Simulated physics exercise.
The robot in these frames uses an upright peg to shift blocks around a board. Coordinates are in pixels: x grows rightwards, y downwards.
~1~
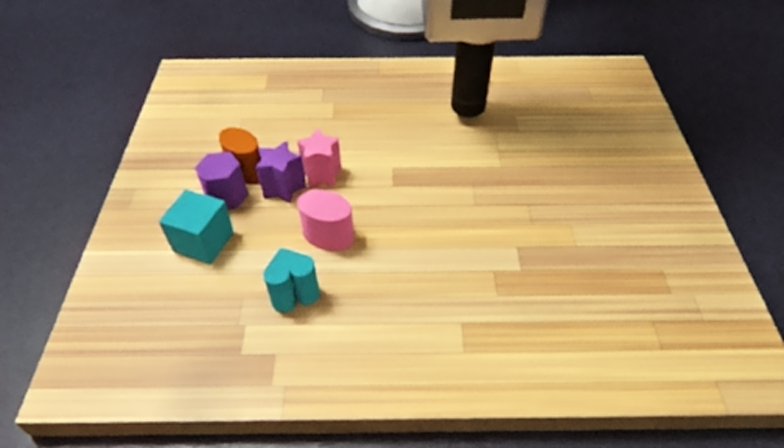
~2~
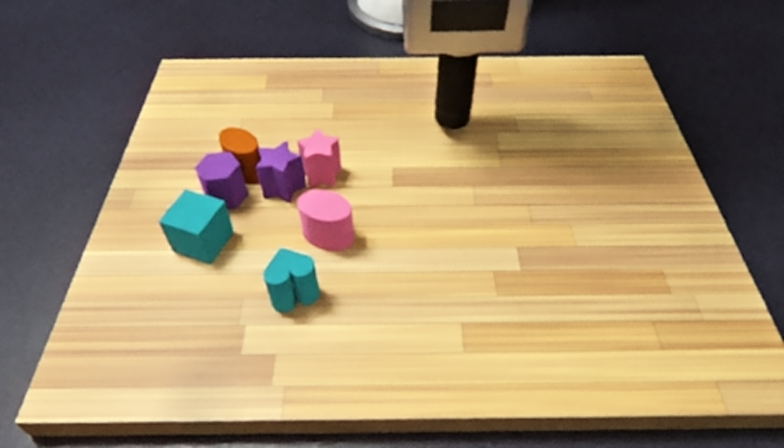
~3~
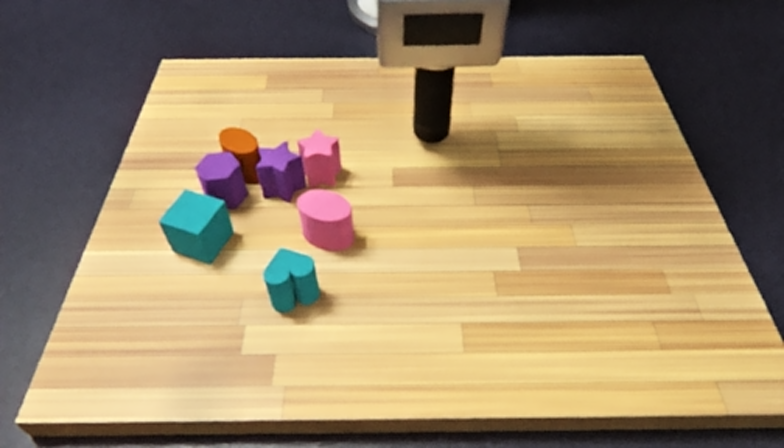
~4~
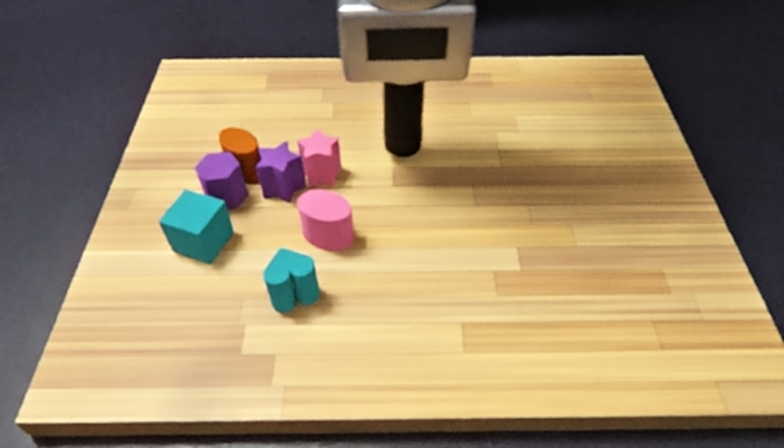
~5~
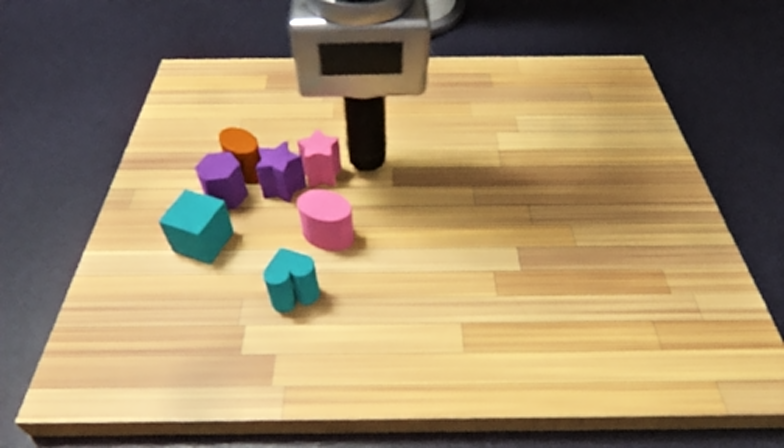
In the video, a robot's upright black peg moves left and slightly toward the viewer across a wooden board, nearing a pink star beside purple, orange, pink and teal blocks, while all the blocks stay still.
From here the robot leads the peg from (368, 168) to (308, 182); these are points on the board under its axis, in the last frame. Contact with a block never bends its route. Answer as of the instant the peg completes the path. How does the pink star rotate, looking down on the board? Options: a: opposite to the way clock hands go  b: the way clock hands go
(a)
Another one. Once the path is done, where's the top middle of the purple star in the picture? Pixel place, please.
Most likely (233, 168).
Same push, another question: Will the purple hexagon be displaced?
Yes, that is how it ends up.
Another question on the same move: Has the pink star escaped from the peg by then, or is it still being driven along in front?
The pink star stays in front.
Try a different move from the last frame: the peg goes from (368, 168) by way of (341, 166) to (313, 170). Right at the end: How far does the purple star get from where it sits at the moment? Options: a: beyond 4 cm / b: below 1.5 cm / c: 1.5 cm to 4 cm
(c)
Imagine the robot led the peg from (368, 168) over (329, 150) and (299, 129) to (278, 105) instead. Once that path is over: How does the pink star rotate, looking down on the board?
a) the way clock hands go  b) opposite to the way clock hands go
Letter b.
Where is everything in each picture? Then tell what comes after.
In the first frame, tip of the peg at (468, 107), middles of tops, purple hexagon at (217, 165), orange oval block at (238, 139), purple star at (277, 156), pink star at (318, 143).
In the second frame, peg at (452, 119), nothing pushed.
In the third frame, peg at (431, 132), nothing pushed.
In the fourth frame, peg at (403, 146), nothing pushed.
In the fifth frame, peg at (367, 159), purple hexagon at (217, 165), orange oval block at (238, 139), purple star at (277, 156), pink star at (318, 143).
On the path given first. Halfway along, peg at (337, 166); orange oval block at (233, 138); purple star at (265, 159); pink star at (299, 146), turned 20° anticlockwise.
At the end, peg at (307, 173); purple hexagon at (196, 168); orange oval block at (232, 138), turned 15° clockwise; purple star at (233, 168); pink star at (267, 154), turned 20° anticlockwise.
